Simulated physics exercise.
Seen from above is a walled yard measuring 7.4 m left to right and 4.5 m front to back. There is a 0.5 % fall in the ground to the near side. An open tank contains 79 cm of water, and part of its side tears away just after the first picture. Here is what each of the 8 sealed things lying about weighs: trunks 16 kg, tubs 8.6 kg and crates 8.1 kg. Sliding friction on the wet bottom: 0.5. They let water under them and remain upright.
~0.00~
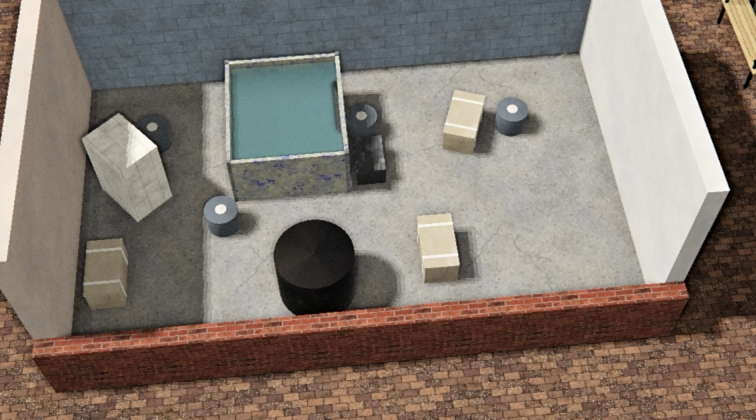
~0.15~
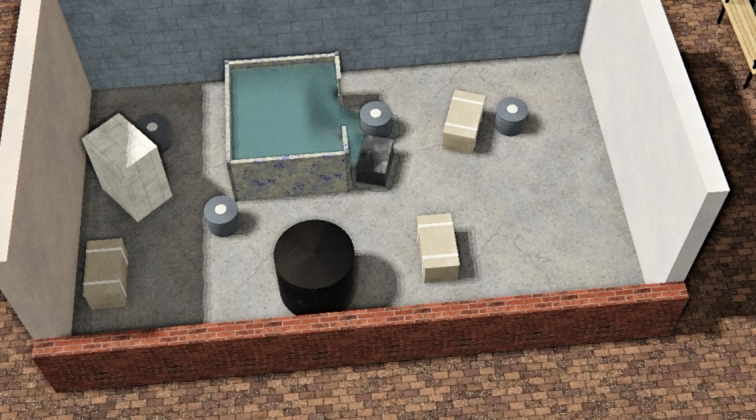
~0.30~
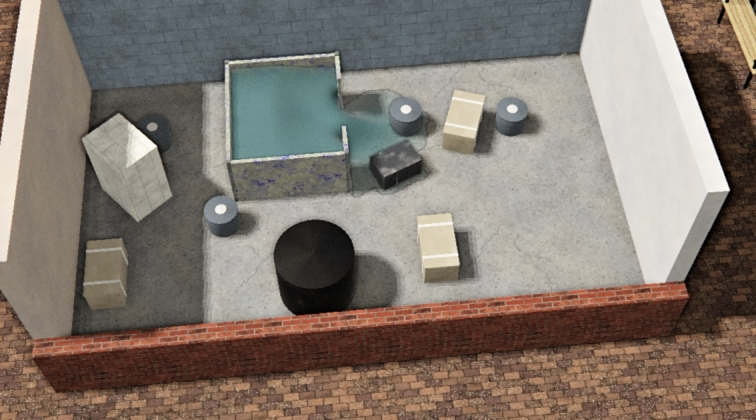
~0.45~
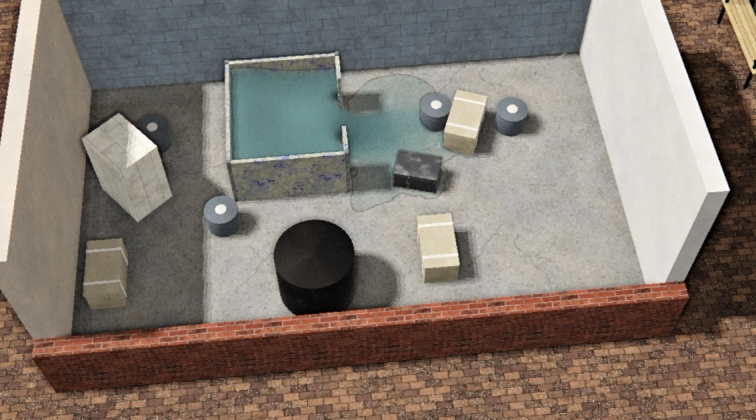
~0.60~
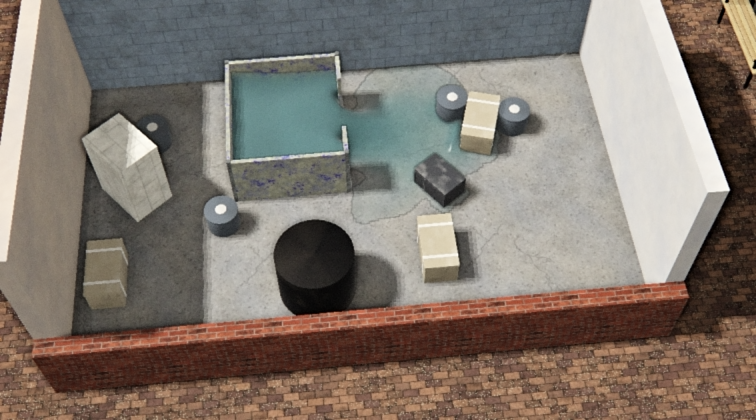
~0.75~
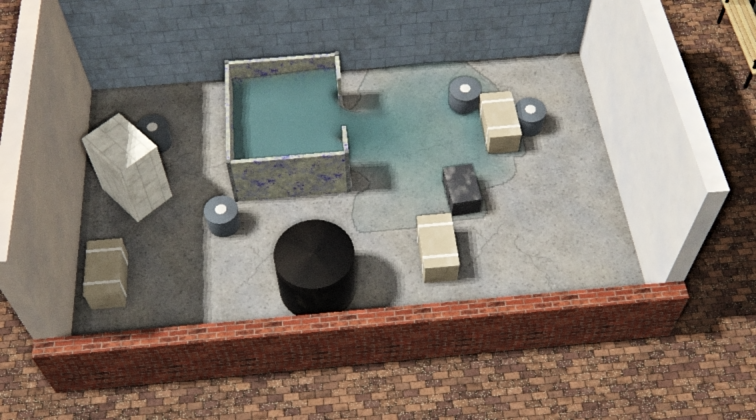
Teal water pours through a gap in the right side of a square stone-walled tank and spreads over the pale floor of a walled yard, seen from above by a still camera. It pushes a grey tub rightward to a cream crate and turns a dark crate toward the near right, then that cream crate and another tub shift slightly right. A black cylinder, a pale angular block and other crates and tubs stay put.
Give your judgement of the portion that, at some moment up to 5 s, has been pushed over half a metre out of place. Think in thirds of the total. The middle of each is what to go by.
A third to two thirds.
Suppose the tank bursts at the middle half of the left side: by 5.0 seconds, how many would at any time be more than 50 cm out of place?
The count would be 2.
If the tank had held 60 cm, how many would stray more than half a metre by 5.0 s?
That would make 4 of them.
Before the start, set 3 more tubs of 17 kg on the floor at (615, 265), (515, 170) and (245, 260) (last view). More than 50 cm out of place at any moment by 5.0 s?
Answers in order are crosses the line, crosses the line and does not cross.
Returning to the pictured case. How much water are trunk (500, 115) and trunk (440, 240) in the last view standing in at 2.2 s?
Around 13 cm and 1 cm.
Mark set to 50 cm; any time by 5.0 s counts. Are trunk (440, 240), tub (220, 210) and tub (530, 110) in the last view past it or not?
Well, in turn that's topping it, not reaching it, topping it.
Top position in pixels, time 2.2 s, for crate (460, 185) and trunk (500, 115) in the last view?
Estimated pixels: (633, 273) and (576, 129).
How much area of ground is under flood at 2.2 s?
Wet area: Approx. 17 m2.
After 1.1 s 4 of 8 are over 50 cm from their spots; 0 afloat.
After 2.2 s 4 of 8 are over 50 cm from their spots; 3 afloat.
After 3.5 s 4 of 8 are over 50 cm from their spots; 3 afloat.
After 5.0 s 5 of 8 are over 50 cm from their spots, and 5 have been at some point; 4 afloat.
